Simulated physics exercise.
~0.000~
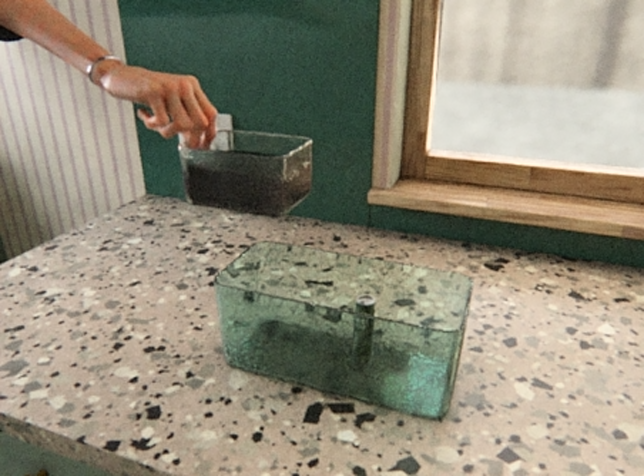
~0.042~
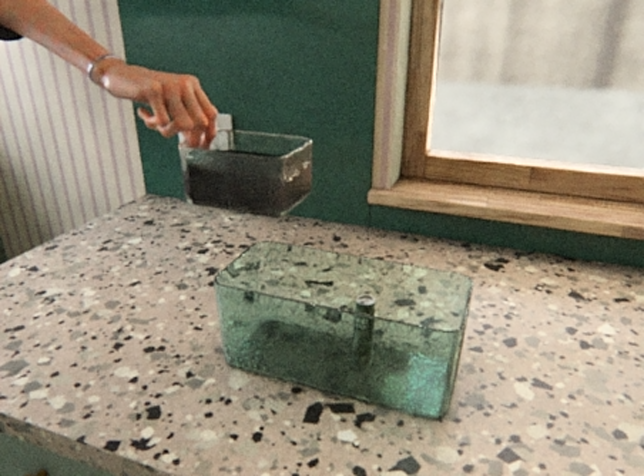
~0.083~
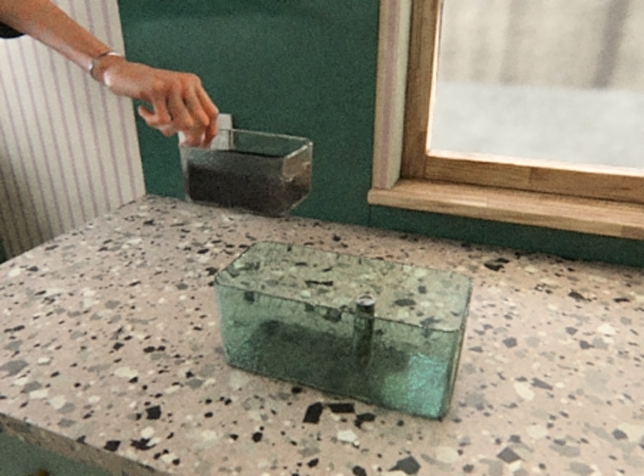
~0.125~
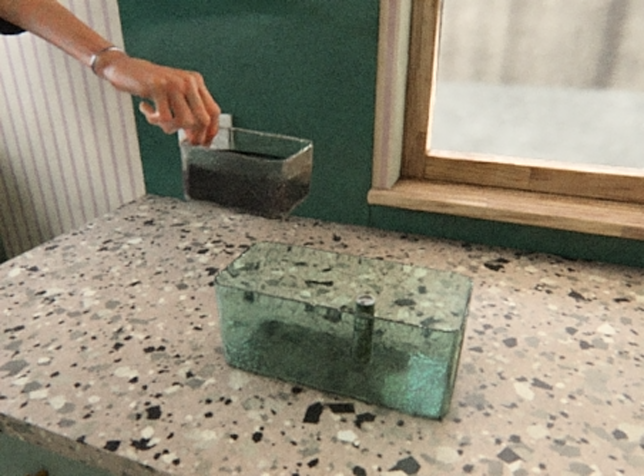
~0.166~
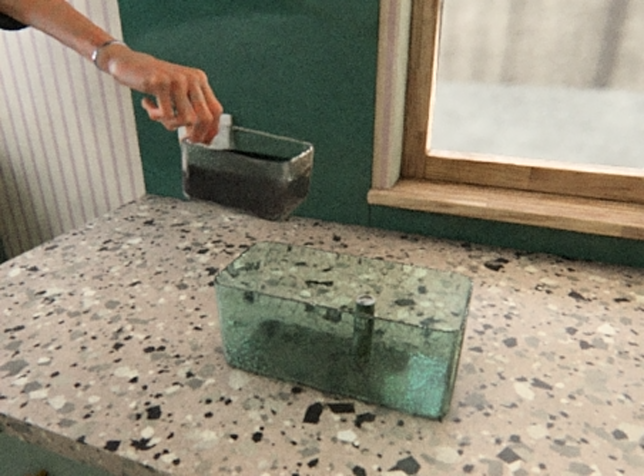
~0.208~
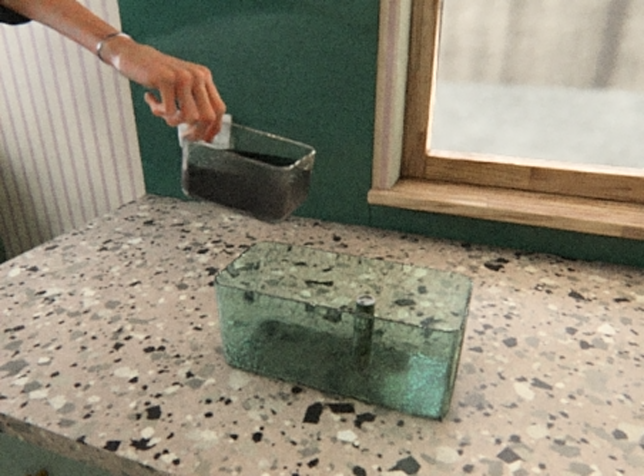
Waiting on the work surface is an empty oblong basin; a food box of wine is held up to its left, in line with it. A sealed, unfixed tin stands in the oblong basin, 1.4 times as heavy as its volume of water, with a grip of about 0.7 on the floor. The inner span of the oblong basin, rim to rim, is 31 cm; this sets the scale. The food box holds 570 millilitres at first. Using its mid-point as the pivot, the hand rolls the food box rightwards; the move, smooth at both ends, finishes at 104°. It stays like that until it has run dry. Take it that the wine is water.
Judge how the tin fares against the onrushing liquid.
It withstands it and stays upright.
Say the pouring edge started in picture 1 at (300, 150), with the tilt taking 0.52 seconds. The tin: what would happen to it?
Then it tips over.
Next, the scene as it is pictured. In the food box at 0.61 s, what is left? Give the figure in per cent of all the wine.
Remaining: Near 60 % of the total.
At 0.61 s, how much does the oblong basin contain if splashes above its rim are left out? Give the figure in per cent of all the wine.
Around 8%.
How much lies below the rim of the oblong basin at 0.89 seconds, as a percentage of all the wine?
Roughly 78 %.
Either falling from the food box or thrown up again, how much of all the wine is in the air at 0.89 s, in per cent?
Estimated airborne part: Roughly 9 per cent.
After 0.61 s the tilt is 66° and 60 per cent is still to pour; the tin stands where it began.
After 0.89 s the tilt is 100° and 14 per cent is still to pour; the tin stands where it began.
After 1.20 s the tilt is 104° and 1 per cent is still to pour; the tin stands where it began.
After 1.53 s the tilt is 104° and 0 per cent is still to pour; the tin stands where it began.
In the end the tin stands where it began.
